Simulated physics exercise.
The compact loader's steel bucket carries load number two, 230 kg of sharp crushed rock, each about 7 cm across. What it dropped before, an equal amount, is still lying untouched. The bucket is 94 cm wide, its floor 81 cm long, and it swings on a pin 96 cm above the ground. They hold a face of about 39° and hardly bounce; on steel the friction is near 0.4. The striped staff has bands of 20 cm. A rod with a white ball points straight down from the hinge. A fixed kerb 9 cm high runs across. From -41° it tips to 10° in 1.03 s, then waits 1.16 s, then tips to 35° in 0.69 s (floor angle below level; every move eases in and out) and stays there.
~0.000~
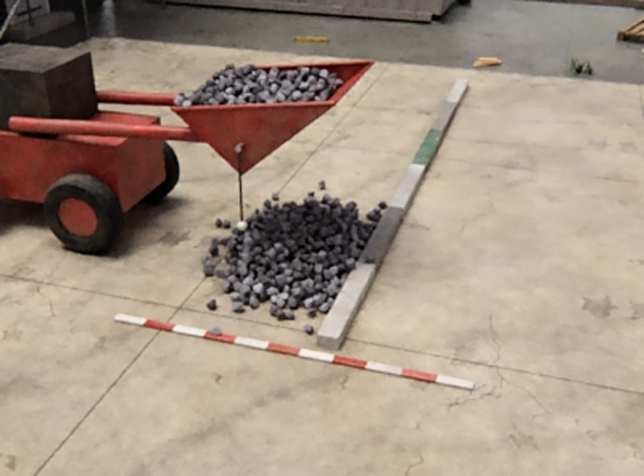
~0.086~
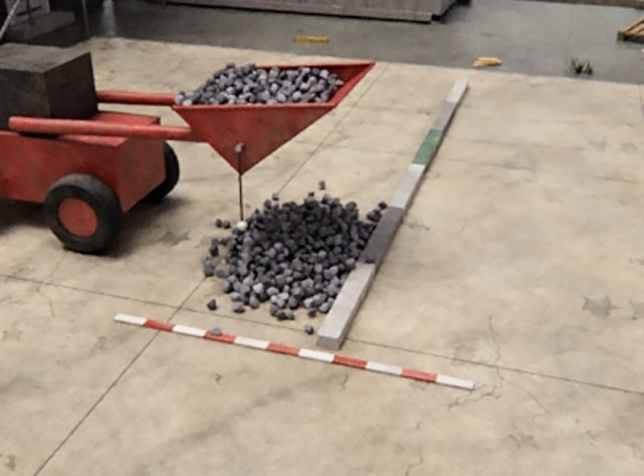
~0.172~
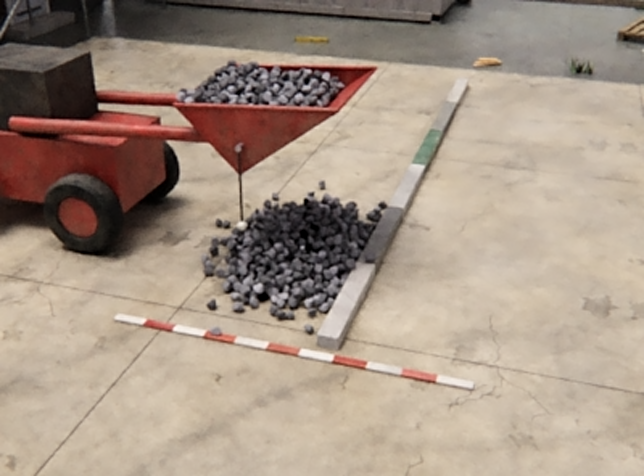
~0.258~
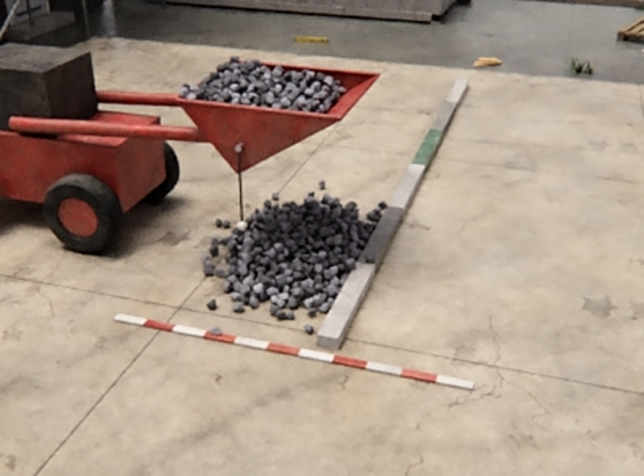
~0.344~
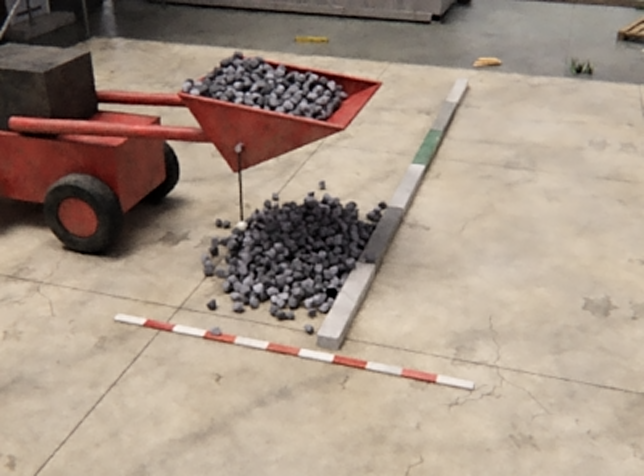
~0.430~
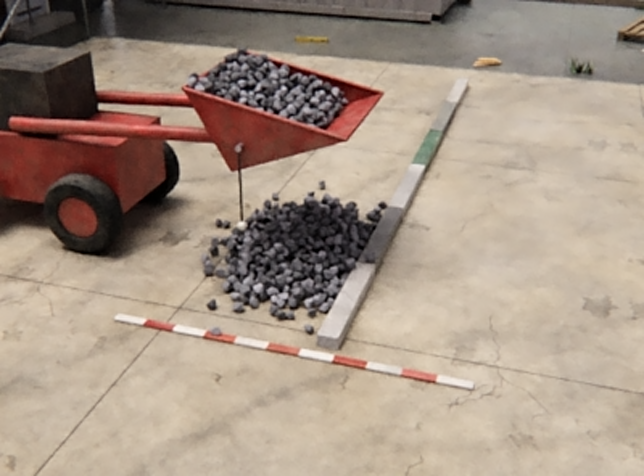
A red loader slowly tilts its bucket of dark stones forward above a pile of similar stones.
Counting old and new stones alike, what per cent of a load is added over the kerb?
Close to 58 parts in a hundred.
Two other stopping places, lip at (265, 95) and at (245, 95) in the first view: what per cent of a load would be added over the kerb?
About 5 and 0 per cent.
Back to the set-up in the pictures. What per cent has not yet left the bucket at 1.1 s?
Roughly 100 per cent is still inside.
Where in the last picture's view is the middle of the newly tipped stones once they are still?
Near (389, 252).
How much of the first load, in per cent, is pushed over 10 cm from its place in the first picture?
Roughly 0 per cent of them.
After 0.8 s the floor is at 2°; in per cent of one load, 100 in the bucket, 100 on this side of the kerb; the foremost stones are at (360, 255).
After 1.1 s the floor is at 10°; in per cent of one load, 100 in the bucket, 100 on this side of the kerb; the foremost stones are at (360, 255).
After 3.3 s the floor is at 35°; in per cent of one load, 31 in the bucket, 149 on this side of the kerb, 20 over the kerb; the foremost stones are at (442, 282).
After 5.7 s the floor is at 35°; in per cent of one load, 0 in the bucket, 142 on this side of the kerb, 58 over the kerb; the foremost stones are at (496, 296). Net gain over the kerb, 58.
